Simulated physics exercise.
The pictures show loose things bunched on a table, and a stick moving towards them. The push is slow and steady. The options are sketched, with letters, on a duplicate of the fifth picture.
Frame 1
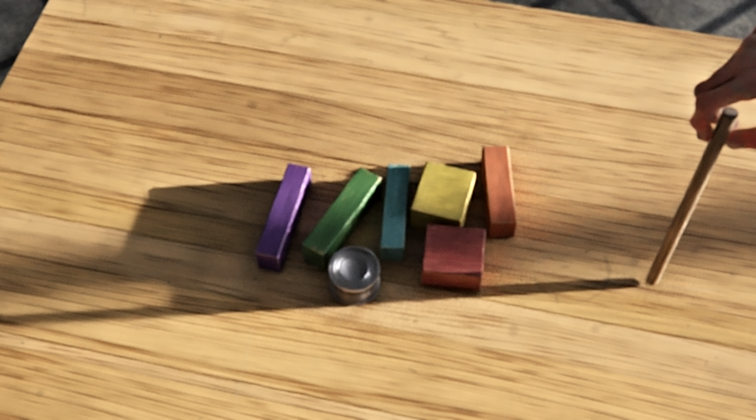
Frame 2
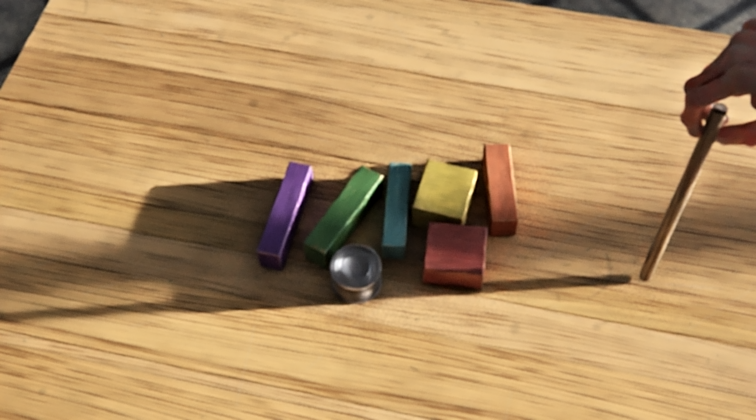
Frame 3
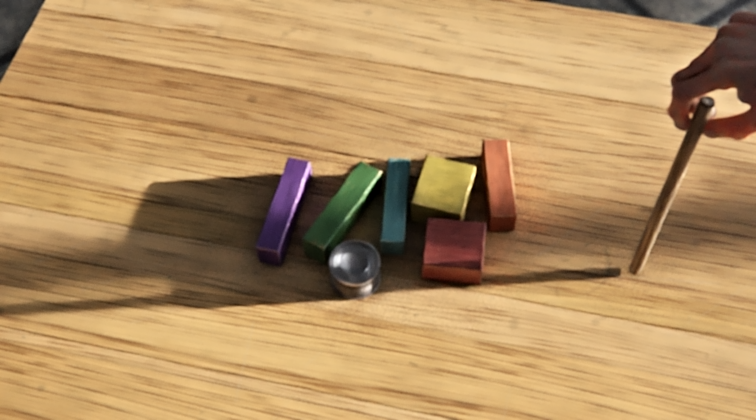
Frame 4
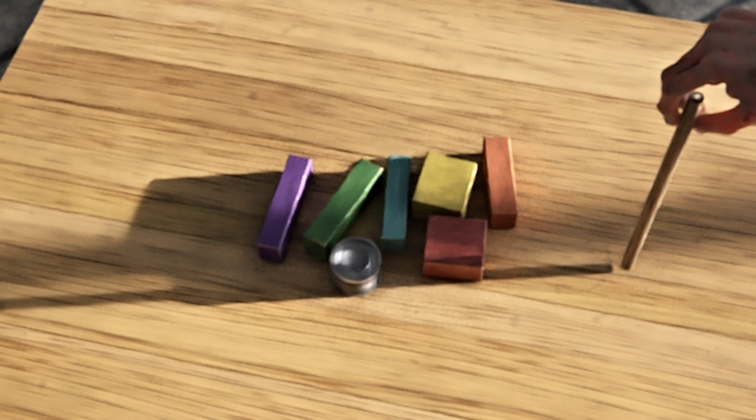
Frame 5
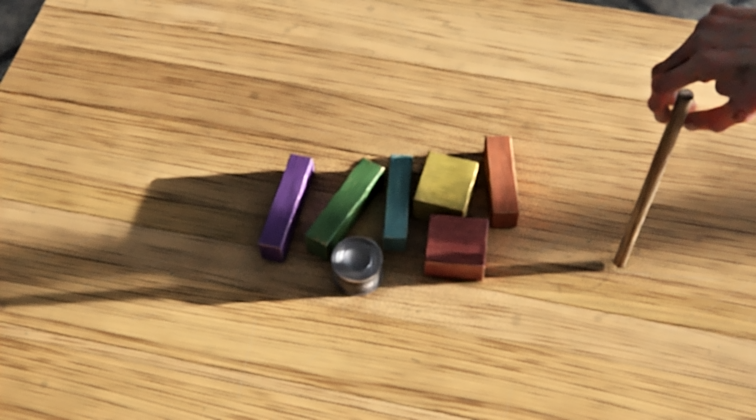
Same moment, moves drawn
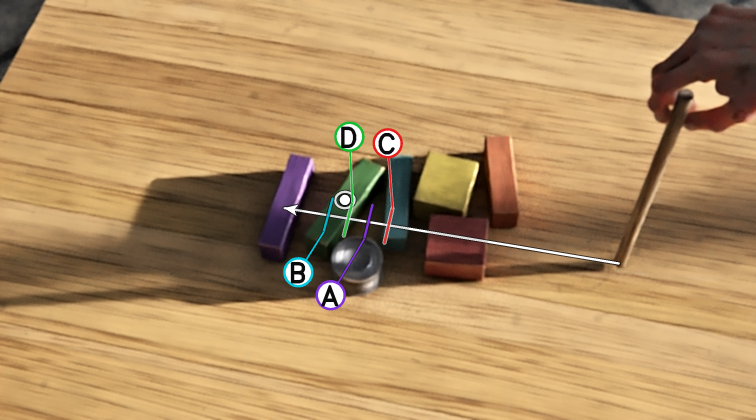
A hand at the upper right holds a thin wooden stick upright over a pale wooden table, seen from above at an angle in low, warm light. Purple, green and turquoise bars stand left of a yellow block and an orange bar, with a grey tin and red block in front. The stick moves slowly left, still apart from the objects, while the view shifts very slightly.
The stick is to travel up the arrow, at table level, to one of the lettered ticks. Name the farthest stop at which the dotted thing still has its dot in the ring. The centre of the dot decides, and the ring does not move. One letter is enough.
The farthest safe stop is C.
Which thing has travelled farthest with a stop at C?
It is the red block.
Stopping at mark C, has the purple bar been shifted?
By then, no.
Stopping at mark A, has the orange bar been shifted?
By then, no.
On the marked copy, A at (368, 222); B at (328, 215); C at (388, 225); D at (348, 219); the arrow from (619, 264) to (284, 208); the white dot at (345, 200).
With C. Early on, foot of the stick (534, 250).
Further on, foot of the stick (452, 236); red block (429, 253); turquoise bar (392, 201).
At the end, foot of the stick (389, 226); red block (417, 261); turquoise bar (383, 198); the dot is still in its ring.
As for the rest, A shifts the dotted thing to (328, 200); B shifts the dotted thing to (294, 187); D shifts the dotted thing to (310, 194).
